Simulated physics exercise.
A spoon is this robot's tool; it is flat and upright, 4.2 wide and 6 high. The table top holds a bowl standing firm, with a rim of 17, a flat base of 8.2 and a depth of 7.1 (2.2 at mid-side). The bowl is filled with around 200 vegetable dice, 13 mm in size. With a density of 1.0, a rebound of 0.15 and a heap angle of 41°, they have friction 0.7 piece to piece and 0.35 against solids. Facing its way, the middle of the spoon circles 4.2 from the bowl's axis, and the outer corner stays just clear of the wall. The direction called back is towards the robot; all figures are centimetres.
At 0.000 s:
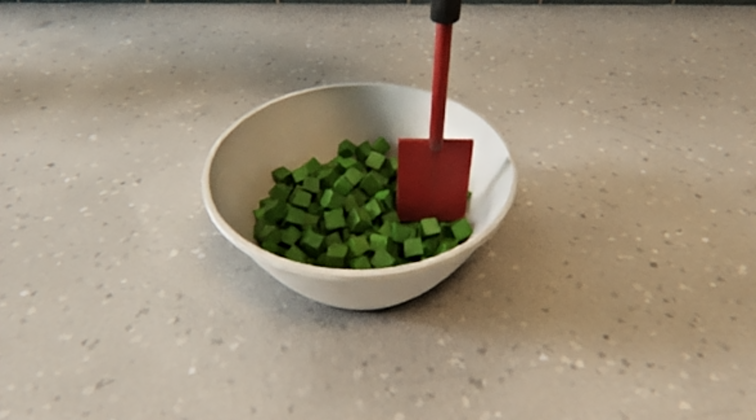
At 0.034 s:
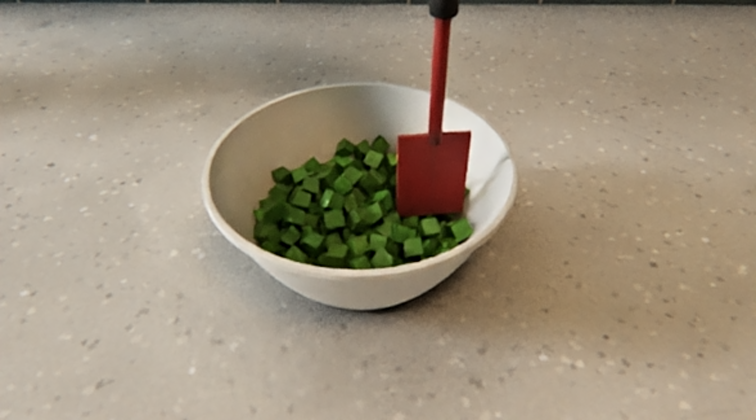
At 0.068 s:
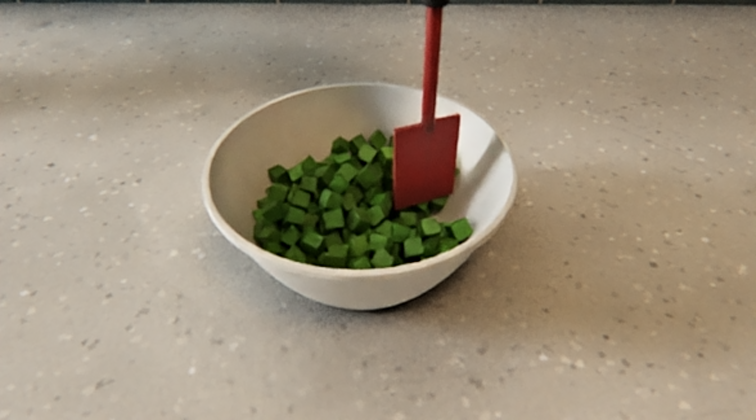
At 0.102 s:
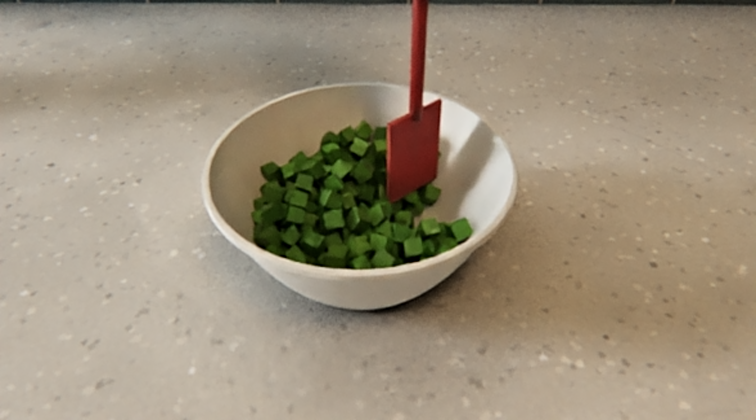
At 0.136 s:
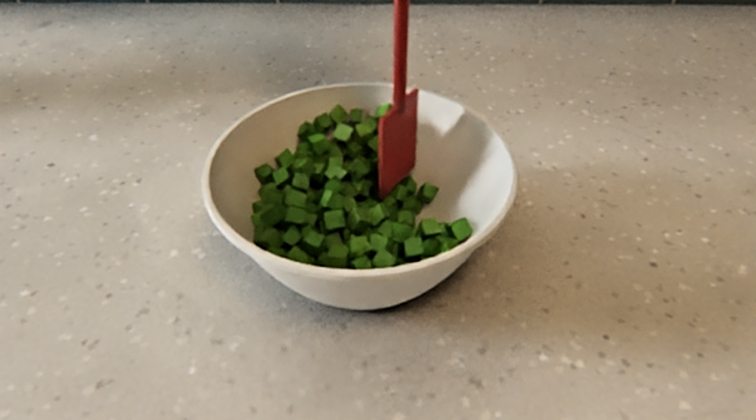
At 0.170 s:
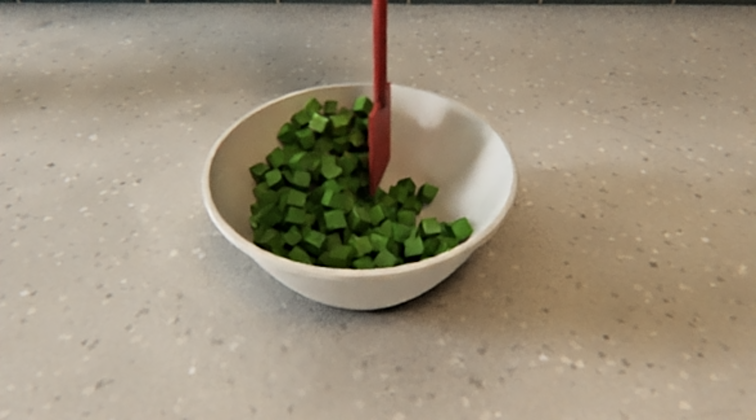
On a speckled grey countertop, a red flat-bladed utensil stands in a white bowl of green cubes, then sweeps from the right toward the back centre, turning edge-on as it pushes cubes into a heap at the back left.
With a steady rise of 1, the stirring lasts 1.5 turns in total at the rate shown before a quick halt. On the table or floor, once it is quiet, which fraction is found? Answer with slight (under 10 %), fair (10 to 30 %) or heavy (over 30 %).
Fair.
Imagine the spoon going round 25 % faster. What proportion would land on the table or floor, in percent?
Then roughly 20 %.
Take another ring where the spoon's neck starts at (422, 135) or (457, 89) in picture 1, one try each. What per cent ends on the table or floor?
Roughly 15 and 0 per cent.
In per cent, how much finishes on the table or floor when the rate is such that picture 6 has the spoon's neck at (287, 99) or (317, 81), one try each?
It comes to close to 40 per cent and close to 30 per cent.
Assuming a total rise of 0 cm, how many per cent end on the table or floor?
Near 15 in a hundred.
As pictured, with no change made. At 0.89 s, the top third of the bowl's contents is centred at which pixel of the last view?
In the last picture it sits around (339, 125).
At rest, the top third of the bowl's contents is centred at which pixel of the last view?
In the final view it lies around (307, 236).
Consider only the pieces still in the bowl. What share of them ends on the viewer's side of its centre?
Close to 75 in a hundred.
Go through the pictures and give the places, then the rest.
Spoon neck at (438, 117), 0° round; upper third of the load around (351, 214), from x 265 to 460, top at y 145; 205 in the bowl, in the first picture.
Spoon neck at (437, 111), 7° round; upper third of the load around (349, 214), from x 265 to 460, top at y 145, in the second picture.
Spoon neck at (429, 99), 24° round; upper third of the load around (345, 202), from x 265 to 460, top at y 140, in the third picture.
Spoon neck at (417, 89), 41° round; upper third of the load around (342, 192), from x 265 to 460, top at y 130, in the fourth picture.
Spoon neck at (400, 81), 58° round; upper third of the load around (335, 178), from x 265 to 460, top at y 115, in the fifth picture.
Spoon neck at (380, 76), 76° round; upper third of the load around (322, 177), from x 260 to 460, top at y 105; 205 in the bowl, in the sixth picture.
By 0.53 s, 257° round, highest piece 8 above the table; 191 in the bowl, 9 on the table or floor, 5 in flight or on the tool.
By 0.89 s, 79° round, highest piece 9 above the table; 182 in the bowl, 19 on the table or floor, 4 in flight or on the tool.
By 1.27 s, 180° round, highest piece 7 above the table; 176 in the bowl, 29 on the table or floor.
By 1.97 s, 180° round, highest piece 7 above the table; 176 in the bowl, 29 on the table or floor.
Final count, 176 in the bowl, 29 on the table or floor. That is 14 % on the table or floor.
